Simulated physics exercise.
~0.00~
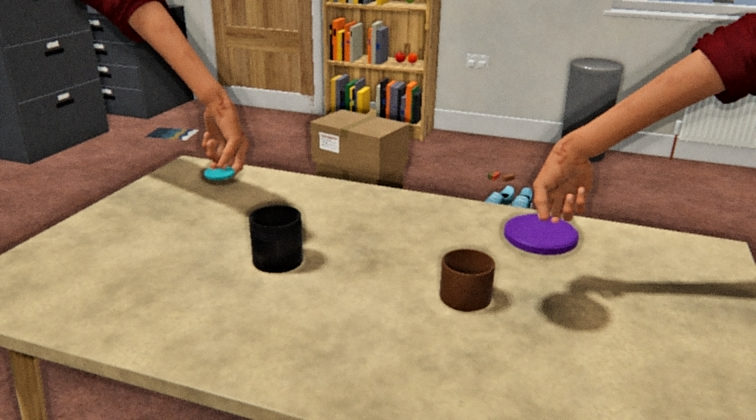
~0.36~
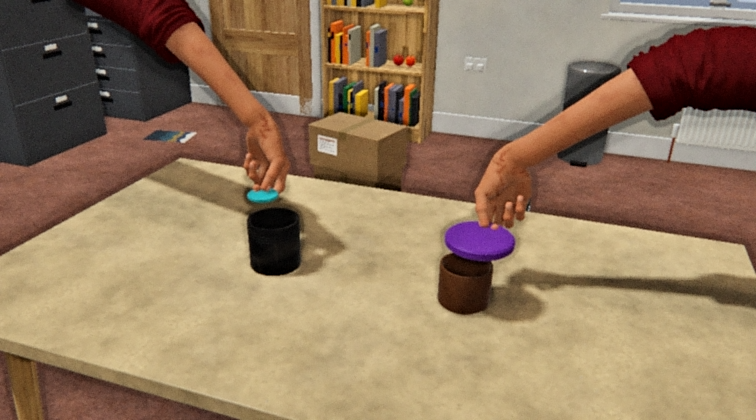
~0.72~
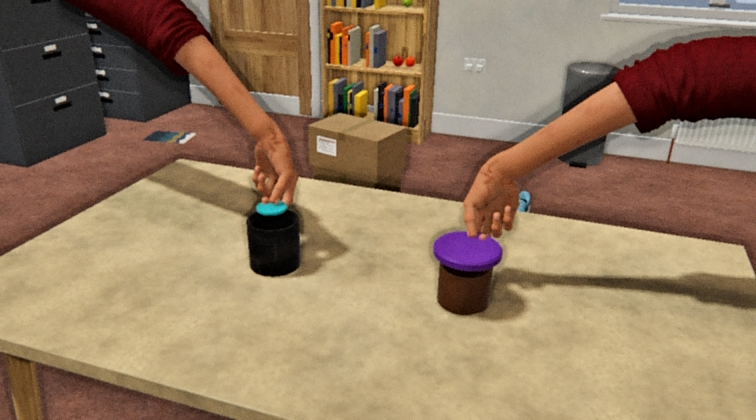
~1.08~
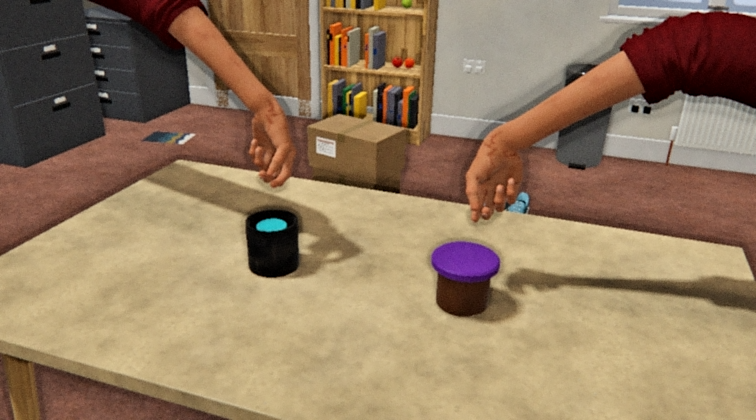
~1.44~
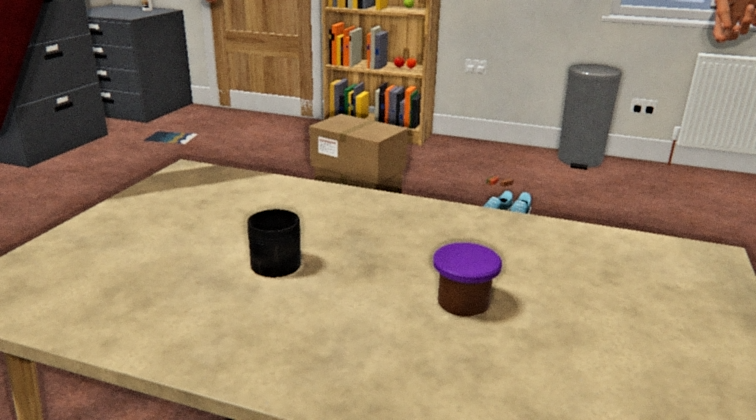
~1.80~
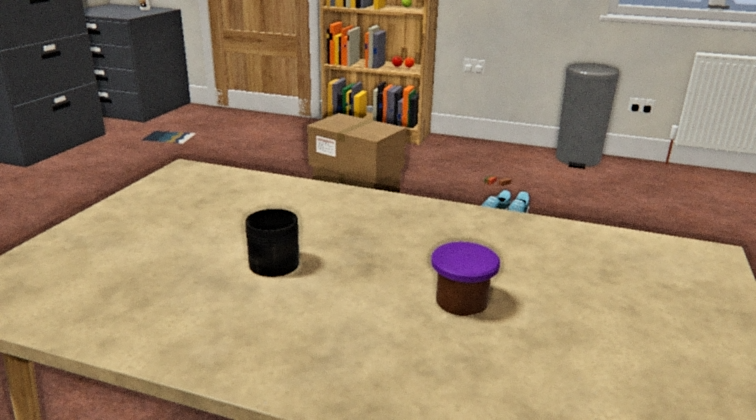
Two hands lower discs onto cups; the turquoise one drops inside, the purple one rests on top.
